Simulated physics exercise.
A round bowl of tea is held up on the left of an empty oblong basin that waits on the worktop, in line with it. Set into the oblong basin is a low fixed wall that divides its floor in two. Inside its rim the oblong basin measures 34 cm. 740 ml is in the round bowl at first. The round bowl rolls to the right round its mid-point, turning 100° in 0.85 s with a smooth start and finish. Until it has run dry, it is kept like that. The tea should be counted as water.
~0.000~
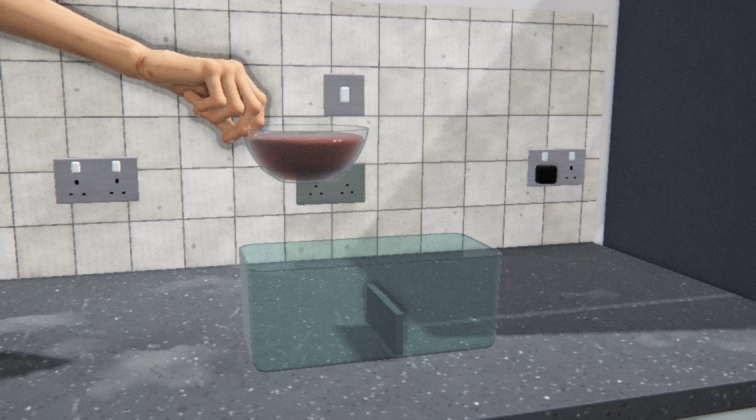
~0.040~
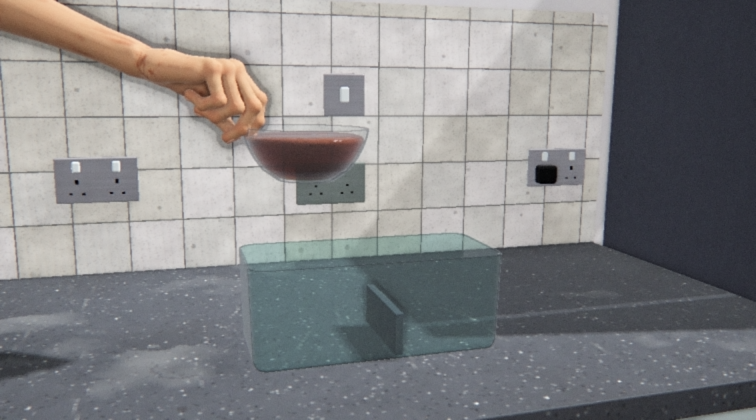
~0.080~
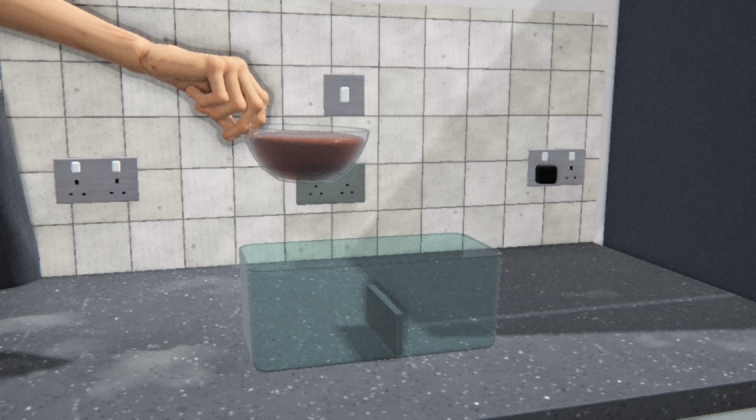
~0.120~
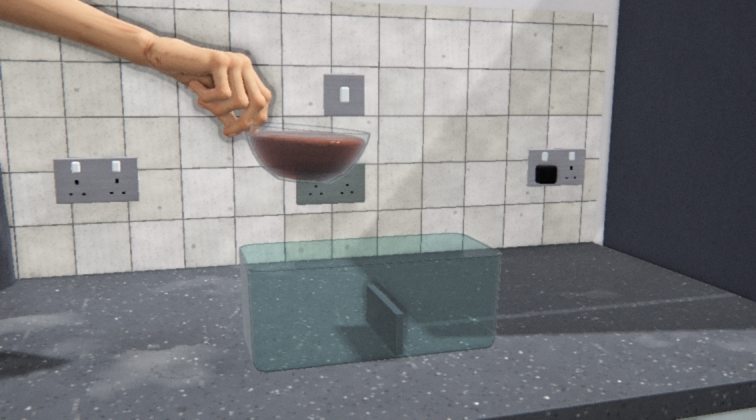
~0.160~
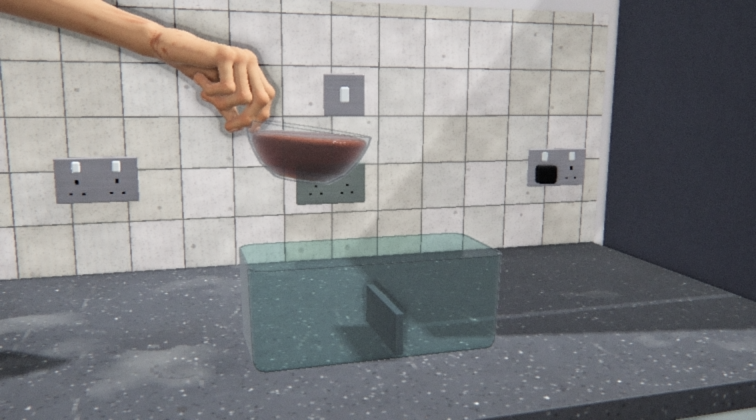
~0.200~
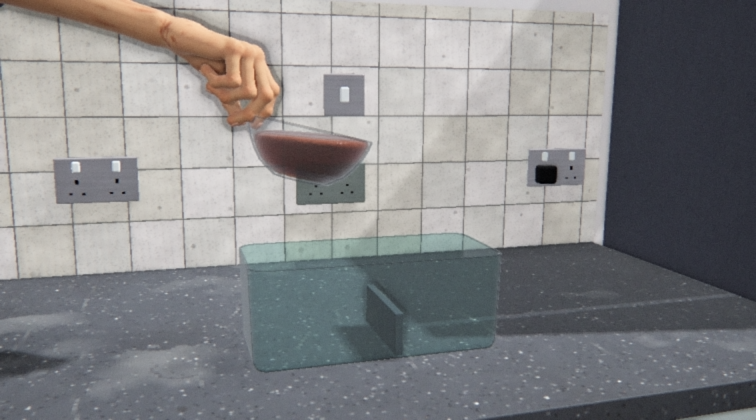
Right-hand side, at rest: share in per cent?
80 per cent.
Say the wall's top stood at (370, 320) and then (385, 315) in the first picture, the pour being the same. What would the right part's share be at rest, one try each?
Roughly 80 per cent, then 70 per cent.
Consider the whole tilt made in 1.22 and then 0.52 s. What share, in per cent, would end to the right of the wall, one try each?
Respectively 85 and 60 %.
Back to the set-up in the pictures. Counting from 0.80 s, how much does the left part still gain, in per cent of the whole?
Near 4 percent, more or less.
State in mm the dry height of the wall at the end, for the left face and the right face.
Measured: Left around 52 mm, right around 28 mm.
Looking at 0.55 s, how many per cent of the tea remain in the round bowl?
Close to 30 percent of the liquid remains at that time.
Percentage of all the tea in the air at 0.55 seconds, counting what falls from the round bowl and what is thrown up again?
It comes to about 44 percent.
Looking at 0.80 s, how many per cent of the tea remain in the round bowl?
I'd estimate some 0 per cent.
After 0.55 s the tilt is 71° and 31 per cent is still to pour, 1 is left of the wall and 24 right of it.
After 0.80 s the tilt is 99° and 0 per cent is still to pour, 16 is left of the wall and 80 right of it.
After 1.06 s the tilt is 100° and 0 per cent is still to pour, 20 is left of the wall and 80 right of it.
After 1.35 s the tilt is 100° and 0 per cent is still to pour, 20 is left of the wall and 80 right of it.
In the end 20 per cent lies left of the wall, 80 right of it and 1 outside.
